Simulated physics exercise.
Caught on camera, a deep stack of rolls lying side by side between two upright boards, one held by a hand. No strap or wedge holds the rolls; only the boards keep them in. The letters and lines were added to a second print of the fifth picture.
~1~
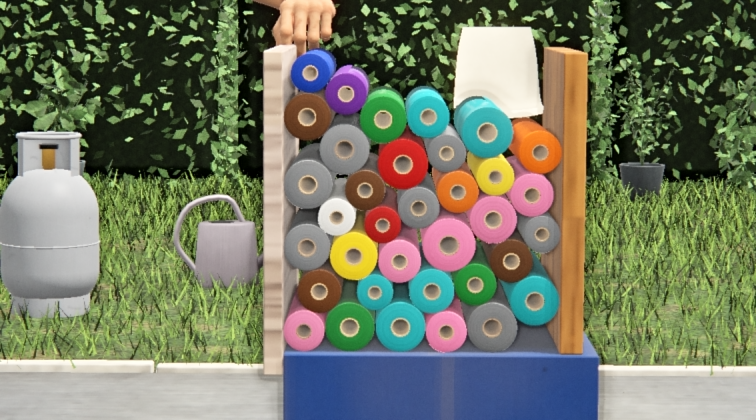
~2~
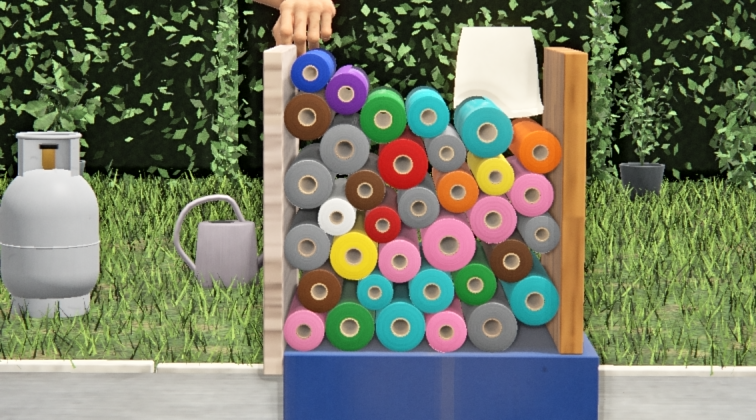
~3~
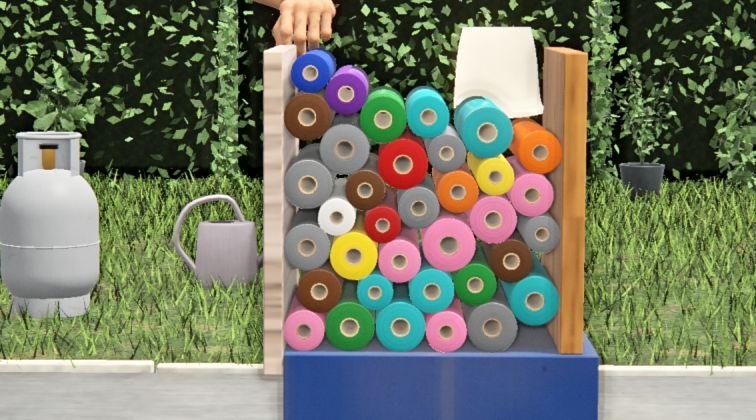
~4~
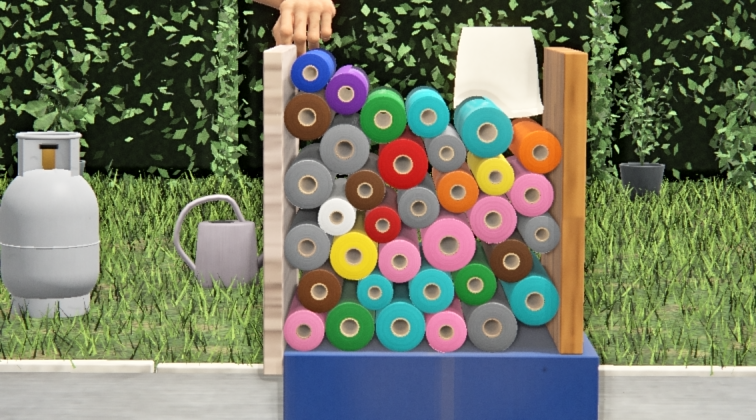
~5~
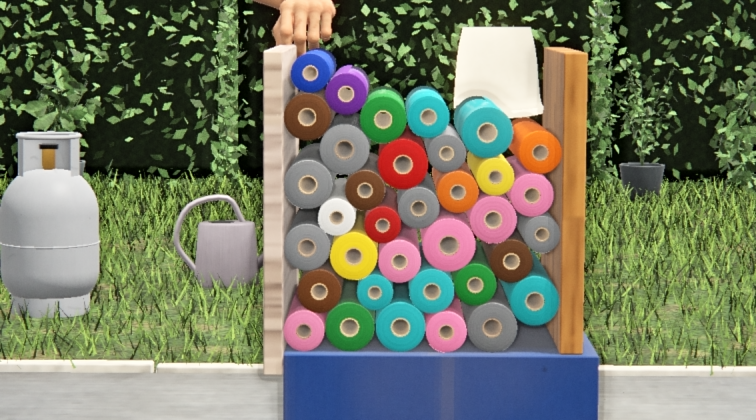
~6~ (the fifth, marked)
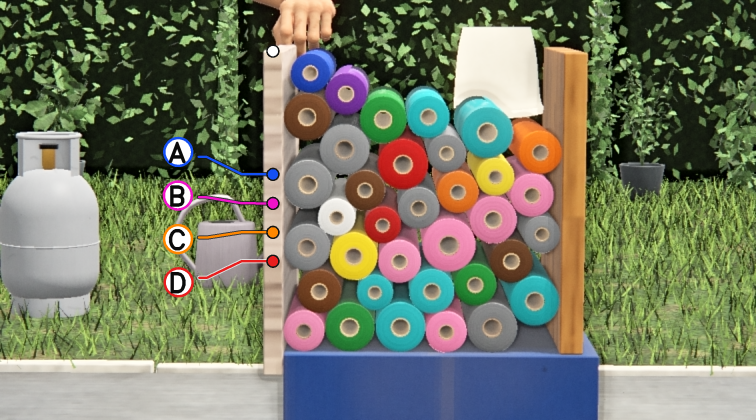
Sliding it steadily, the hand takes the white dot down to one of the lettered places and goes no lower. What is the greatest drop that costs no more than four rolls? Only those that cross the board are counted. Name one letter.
Lower it to B and no more.
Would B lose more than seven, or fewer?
Fewer than seven.
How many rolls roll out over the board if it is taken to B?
The count is three.
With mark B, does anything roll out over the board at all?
Yes.
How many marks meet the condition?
Two of them.
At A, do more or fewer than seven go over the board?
It loses fewer than seven.
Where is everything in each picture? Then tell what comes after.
A pink roll (493, 219); a pink roll (532, 195); an orange roll (540, 152), in the first picture.
An orange roll (540, 152); side board (283, 198), in the second picture.
A pink roll (304, 331); a brown roll (319, 291), in the third picture.
A pink roll (399, 262); a pink roll (449, 245), in the fourth picture.
A pink roll (493, 219); a pink roll (532, 195); an orange roll (540, 152), in the fifth picture.
On the marked copy, A at (273, 174); B at (273, 204); C at (273, 232); D at (273, 261); the white dot at (273, 51).
Taking B. A third of the way, top of the board (283, 118).
Two thirds of the way, top of the board (283, 197).
When it is over, top of the board (283, 203), three out over the board.
As for the rest, A one out over the board; C more than four out over the board; D more than four out over the board.
